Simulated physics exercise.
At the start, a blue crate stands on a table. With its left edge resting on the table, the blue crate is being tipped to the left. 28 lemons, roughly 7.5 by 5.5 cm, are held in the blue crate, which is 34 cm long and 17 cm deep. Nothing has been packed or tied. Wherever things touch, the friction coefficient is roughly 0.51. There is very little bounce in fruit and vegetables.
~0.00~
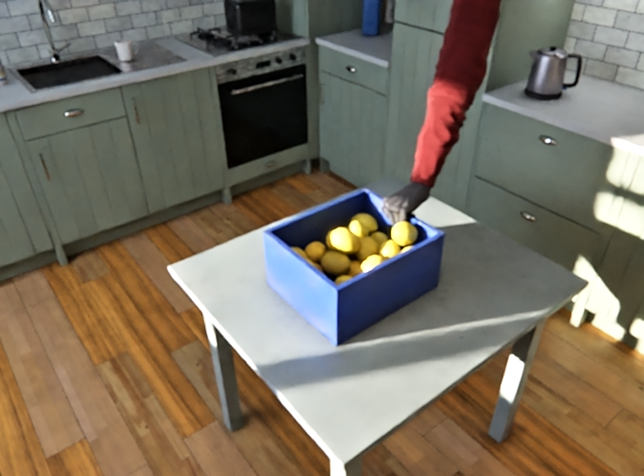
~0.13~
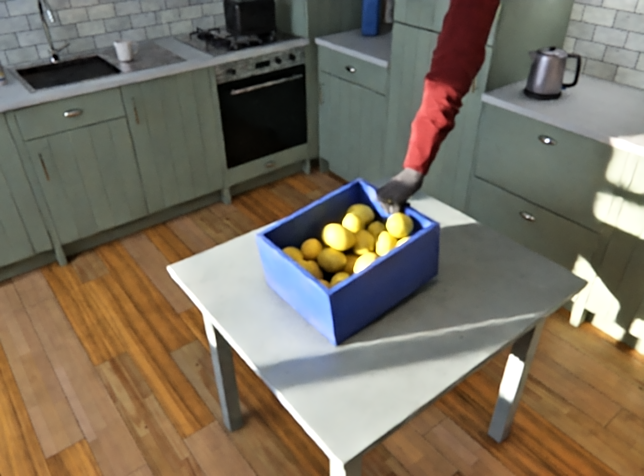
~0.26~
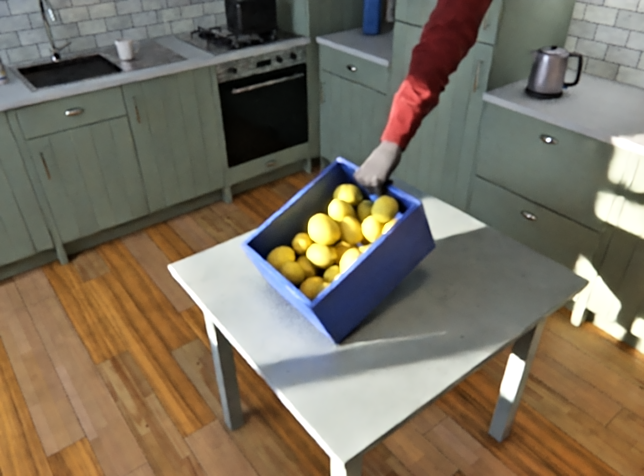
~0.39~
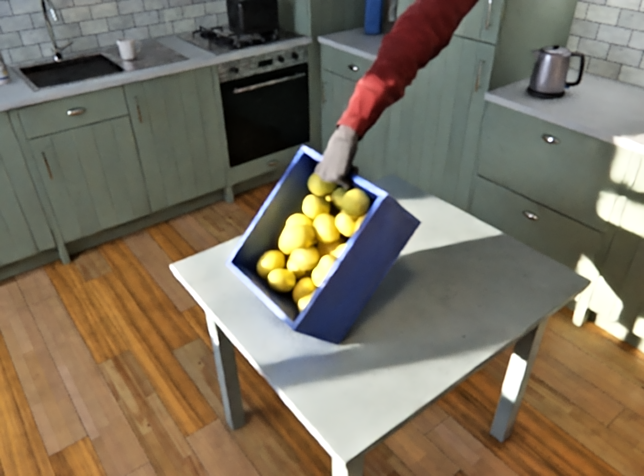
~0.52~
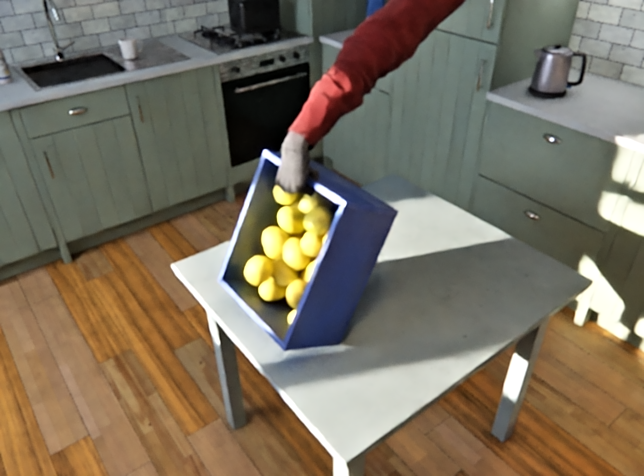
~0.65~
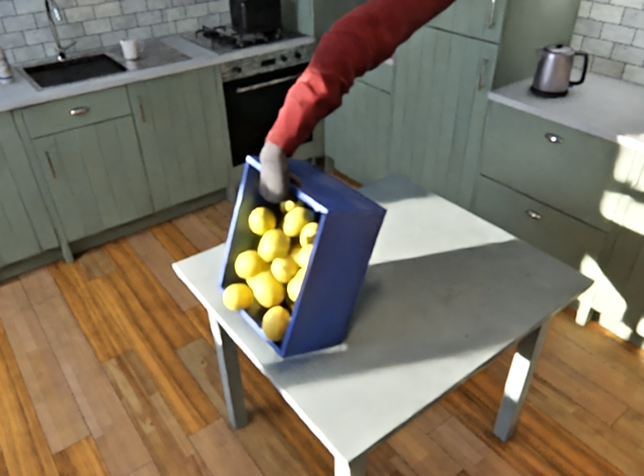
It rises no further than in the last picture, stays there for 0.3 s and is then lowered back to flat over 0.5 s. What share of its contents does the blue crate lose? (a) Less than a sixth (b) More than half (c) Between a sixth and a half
c.
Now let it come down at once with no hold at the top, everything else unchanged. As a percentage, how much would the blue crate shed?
Blue crate 10%.
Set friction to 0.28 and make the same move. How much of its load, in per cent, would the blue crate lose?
In that case the blue crate sheds 10 per cent of its load.
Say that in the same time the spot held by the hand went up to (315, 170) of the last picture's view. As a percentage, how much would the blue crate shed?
In that case the blue crate sheds 10 per cent.
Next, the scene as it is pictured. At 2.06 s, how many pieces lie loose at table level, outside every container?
About 1.
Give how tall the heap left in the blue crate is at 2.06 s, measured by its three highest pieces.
Roughly 15 cm high.
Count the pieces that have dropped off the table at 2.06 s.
I'd estimate some 6 at that moment.
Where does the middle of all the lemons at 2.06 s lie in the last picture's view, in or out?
Somewhere around pixel (329, 288).
After 0.87 s, tilt 69°; blue crate 22 in, 6 out.
After 1.16 s, tilt 43°; blue crate 22 in, 6 out.
After 1.55 s, tilt 0°; blue crate 21 in, 7 out.
When it is over (at 2.06 s), blue crate 21 in, 7 out. Asked share, 7 of 28, 25 per cent.
